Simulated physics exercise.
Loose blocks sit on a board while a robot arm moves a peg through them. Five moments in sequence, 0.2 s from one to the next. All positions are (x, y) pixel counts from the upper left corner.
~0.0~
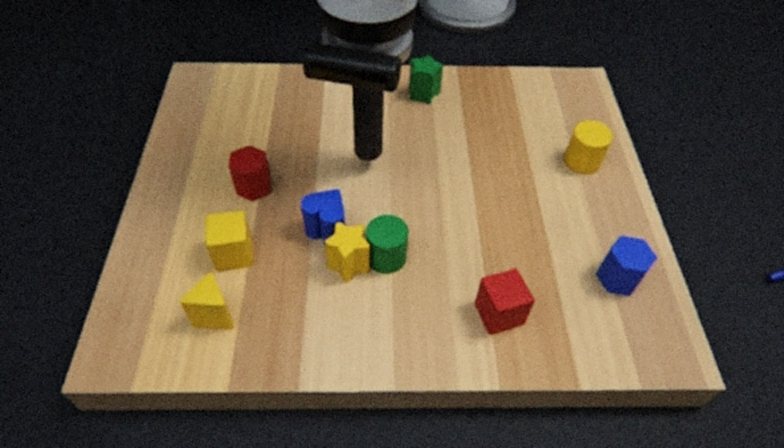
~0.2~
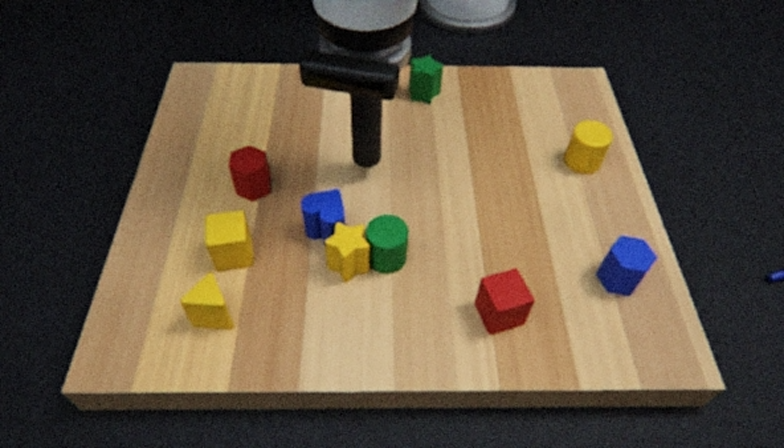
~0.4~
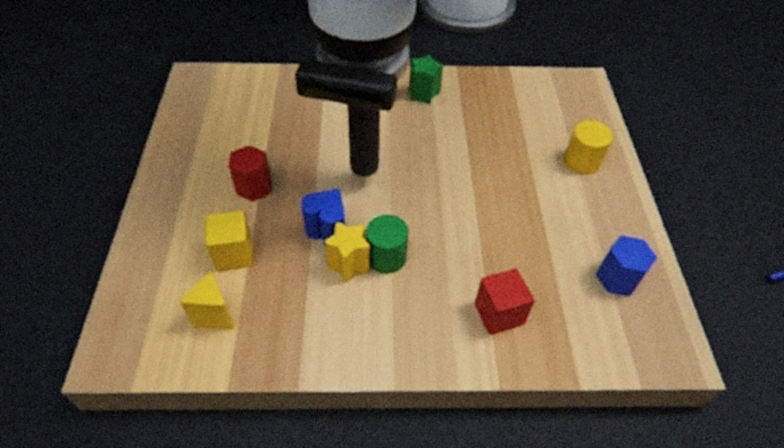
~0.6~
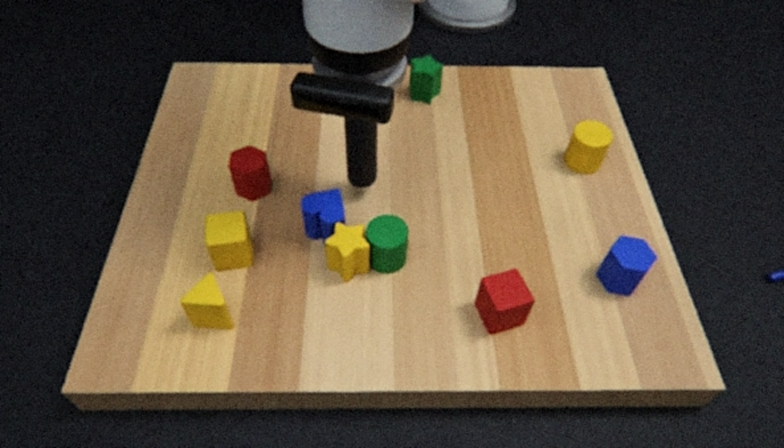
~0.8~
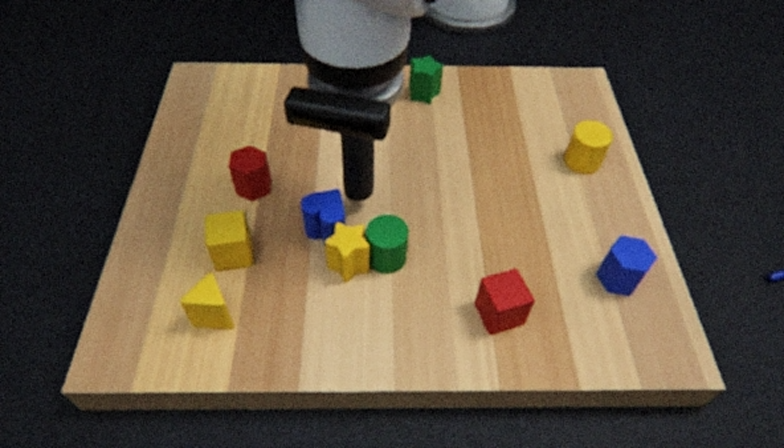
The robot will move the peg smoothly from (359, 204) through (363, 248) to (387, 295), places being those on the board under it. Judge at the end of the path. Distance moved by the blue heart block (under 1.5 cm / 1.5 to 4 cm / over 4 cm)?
Result: Under 1.5 cm.
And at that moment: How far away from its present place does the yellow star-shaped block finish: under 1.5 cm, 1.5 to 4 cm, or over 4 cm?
Movement: 1.5 to 4 cm.
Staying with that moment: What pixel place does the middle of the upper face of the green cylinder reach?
The spot you're after is about (428, 264) in the image.
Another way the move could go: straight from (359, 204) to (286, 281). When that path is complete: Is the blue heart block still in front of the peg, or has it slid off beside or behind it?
The blue heart block stays in front.
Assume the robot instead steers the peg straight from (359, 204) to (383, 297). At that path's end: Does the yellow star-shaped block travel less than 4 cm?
It seems so.
On the path given first. One third of the way, peg (360, 222); nothing pushed yet.
Two thirds of the way, peg (370, 252); yellow star-shaped block (345, 257), turned 40° clockwise; green cylinder (407, 250).
At the end, peg (388, 283); blue heart block unmoved; yellow star-shaped block (346, 264), turned 70° clockwise; green cylinder (428, 264).
